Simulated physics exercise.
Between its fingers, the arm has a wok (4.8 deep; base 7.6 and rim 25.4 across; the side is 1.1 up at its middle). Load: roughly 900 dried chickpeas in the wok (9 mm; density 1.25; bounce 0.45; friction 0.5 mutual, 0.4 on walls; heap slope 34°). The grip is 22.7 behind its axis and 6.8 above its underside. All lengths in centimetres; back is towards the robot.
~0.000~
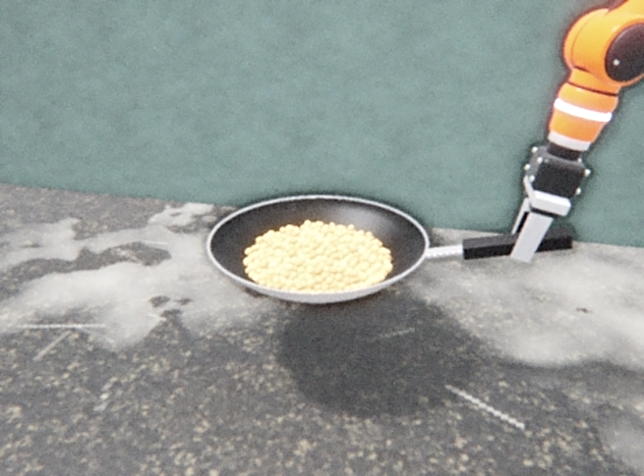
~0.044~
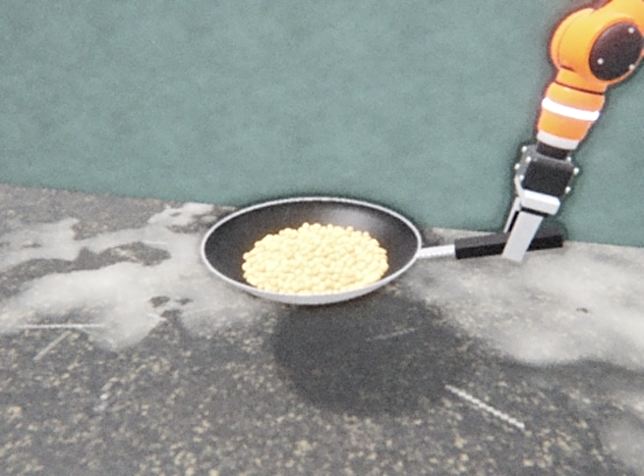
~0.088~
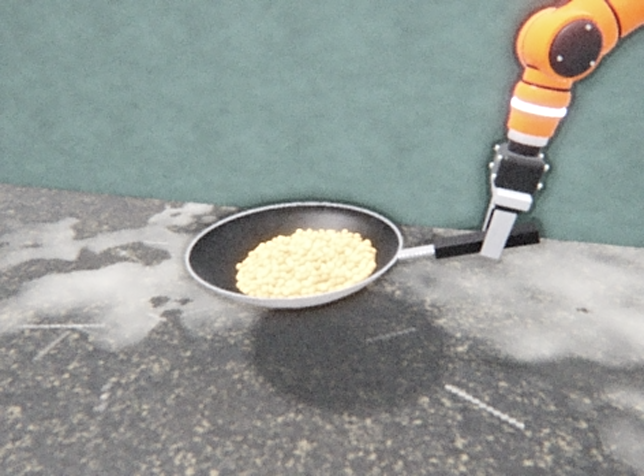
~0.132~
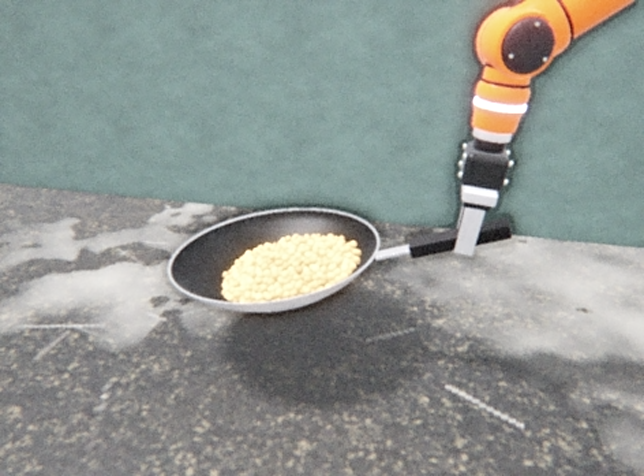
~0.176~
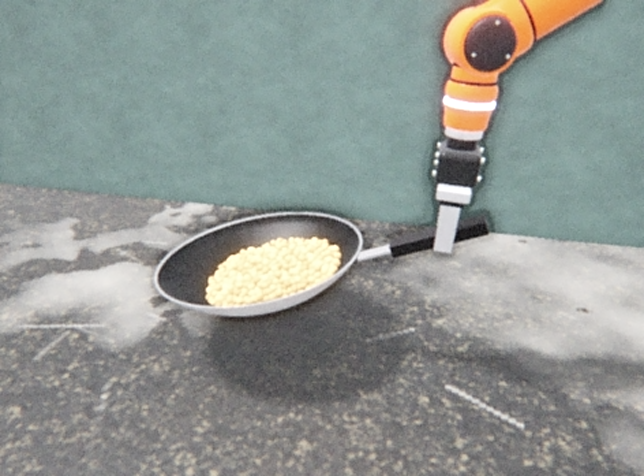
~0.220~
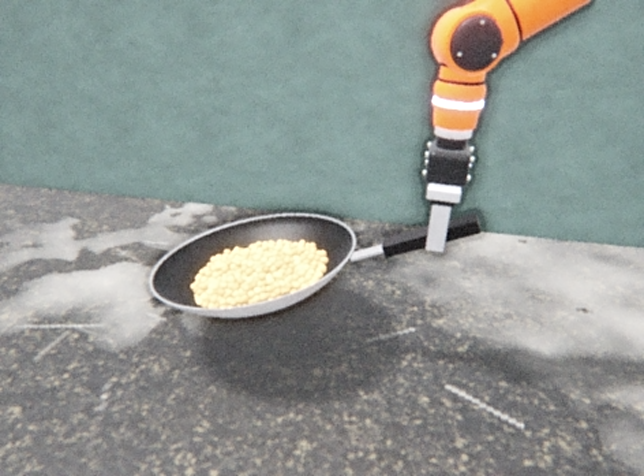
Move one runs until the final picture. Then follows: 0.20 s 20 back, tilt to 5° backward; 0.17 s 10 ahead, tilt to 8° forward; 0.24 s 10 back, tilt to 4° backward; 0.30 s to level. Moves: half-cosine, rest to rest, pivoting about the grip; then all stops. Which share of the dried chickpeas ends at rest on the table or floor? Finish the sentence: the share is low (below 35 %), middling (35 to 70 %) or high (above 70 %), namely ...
The share is middling, 35 to 70 %.
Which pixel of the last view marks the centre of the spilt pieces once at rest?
At about (561, 376) in the last picture.
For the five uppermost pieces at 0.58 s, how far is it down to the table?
They are some 22 cm up.
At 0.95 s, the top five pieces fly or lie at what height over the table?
Close to 15 cm.
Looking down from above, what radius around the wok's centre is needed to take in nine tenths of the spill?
Distance: Approx. 40 cm.
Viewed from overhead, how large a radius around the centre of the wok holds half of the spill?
Some 22 centimetres.
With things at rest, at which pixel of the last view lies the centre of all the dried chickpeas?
About (422, 280).
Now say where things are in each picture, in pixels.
The first frame shows the wok middle at (318, 255), level; upper third of the load around (320, 250), from x 250 to 390, top at y 225; 900 in the wok.
The second frame shows the wok middle at (312, 257), level; upper third of the load around (323, 253), from x 245 to 385, top at y 225.
The third frame shows the wok middle at (296, 261), tilted 3° forward; upper third of the load around (325, 257), from x 240 to 370, top at y 235.
The fourth frame shows the wok middle at (278, 266), tilted 6° forward; upper third of the load around (313, 261), from x 225 to 360, top at y 235.
The fifth frame shows the wok middle at (263, 270), tilted 8° forward; upper third of the load around (296, 265), from x 210 to 335, top at y 240.
The sixth frame shows the wok middle at (258, 272), tilted 9° forward; upper third of the load around (278, 267), from x 195 to 325, top at y 245; 900 in the wok.
After 0.58 s, tilted 8° forward, highest piece 23 above the table; 522 in the wok, 13 on the table or floor, 365 in flight or on a rim.
After 0.95 s, tilted 3° backward, highest piece 15 above the table; 513 in the wok, 386 on the table or floor, 1 in flight or on a rim.
After 1.33 s, level, highest piece 13 above the table; 513 in the wok, 387 on the table or floor.
After 2.38 s, level, highest piece 13 above the table; 513 in the wok, 387 on the table or floor.
In the end, 513 in the wok, 387 on the table or floor. That is 43 % on the table or floor.
